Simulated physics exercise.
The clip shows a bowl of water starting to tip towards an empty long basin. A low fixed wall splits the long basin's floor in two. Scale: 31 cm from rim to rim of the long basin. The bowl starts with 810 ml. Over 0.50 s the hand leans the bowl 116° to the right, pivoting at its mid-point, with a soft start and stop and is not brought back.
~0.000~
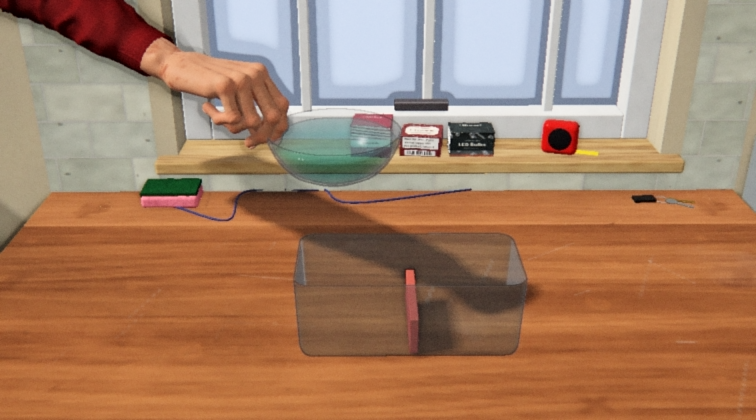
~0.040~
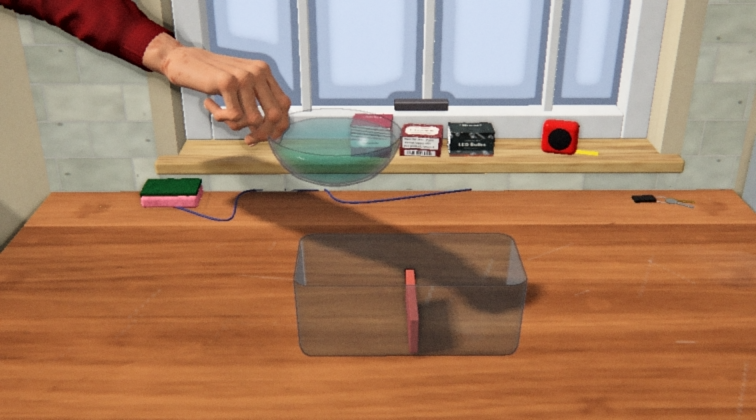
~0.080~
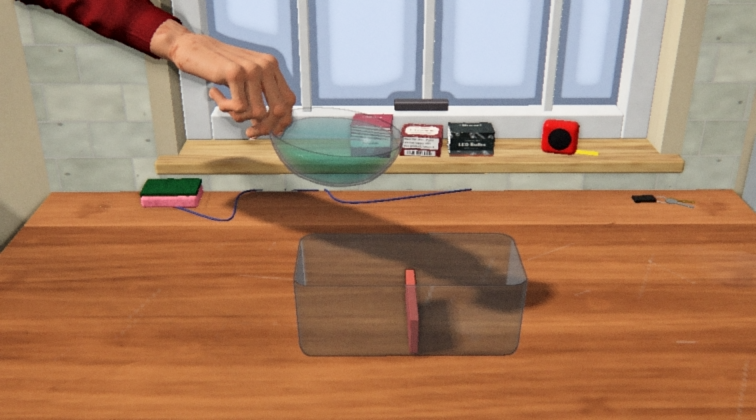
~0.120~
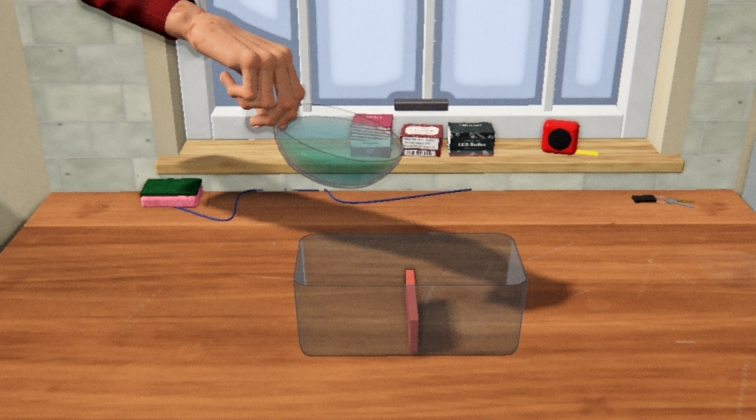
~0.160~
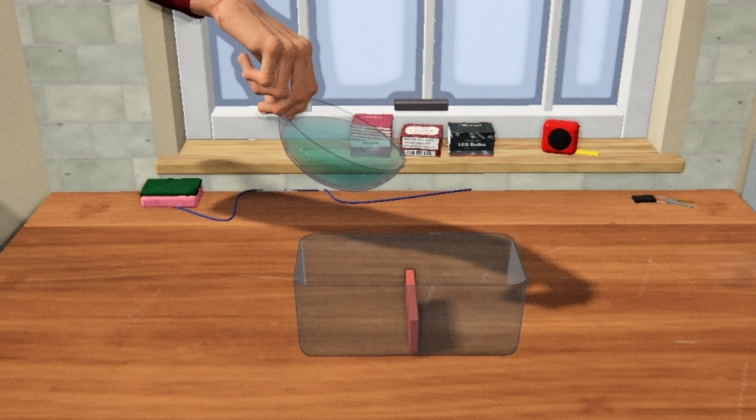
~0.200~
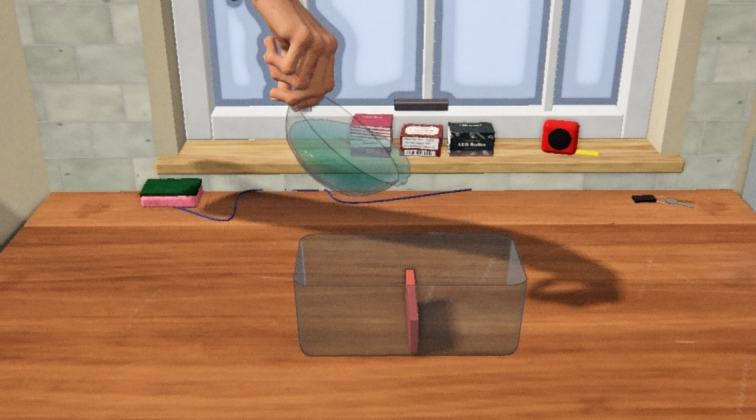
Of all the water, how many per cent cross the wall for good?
Roughly 57 per cent is past the wall.
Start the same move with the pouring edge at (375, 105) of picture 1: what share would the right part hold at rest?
In that case some 40 per cent.
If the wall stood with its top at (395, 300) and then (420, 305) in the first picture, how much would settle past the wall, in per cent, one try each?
First 70, then 45 per cent.
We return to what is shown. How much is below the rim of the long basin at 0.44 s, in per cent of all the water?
Some 76 per cent.
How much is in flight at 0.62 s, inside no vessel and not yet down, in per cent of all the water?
Near 24 in a hundred.
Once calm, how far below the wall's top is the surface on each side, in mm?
Left about 44 mm, right about 32 mm.
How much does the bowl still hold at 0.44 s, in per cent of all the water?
Near 0 in a hundred.
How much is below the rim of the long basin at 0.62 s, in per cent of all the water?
Near 74 in a hundred.
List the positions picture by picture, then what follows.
In the first frame, it leans 0°; its right rim is at (401, 132); the water meets the walls at (271, 137) and (397, 136); the long basin's rim runs from (297, 260) to (520, 259); the wall's top is at (412, 294).
In the second frame, it leans 2°; its right rim is at (401, 134); the water meets the walls at (271, 135) and (398, 137).
In the third frame, it leans 7°; its right rim is at (403, 140); the water meets the walls at (273, 132) and (399, 140).
In the fourth frame, it leans 16°; its right rim is at (404, 149); the water meets the walls at (277, 128) and (402, 144).
In the fifth frame, it leans 27°; its right rim is at (402, 162); the water meets the walls at (282, 125) and (393, 150); 3 per cent is over the edge.
In the sixth frame, it leans 40°; its right rim is at (398, 176); the water meets the walls at (289, 127) and (382, 154); 11 per cent is over the edge.
Then, 0.44 s in, the tilt is 112° and 0 per cent is still to pour, 14 is left of the wall and 62 right of it.
Then, 0.62 s in, the tilt is 116° and 0 per cent is still to pour, 26 is left of the wall and 47 right of it.
Then, 0.80 s in, the tilt is 116° and 1 per cent is still to pour, 29 is left of the wall and 51 right of it.
Then, 1.00 s in, the tilt is 116° and 0 per cent is still to pour, 33 is left of the wall and 57 right of it.
Finally, 34 per cent lies left of the wall, 57 right of it and 9 outside.
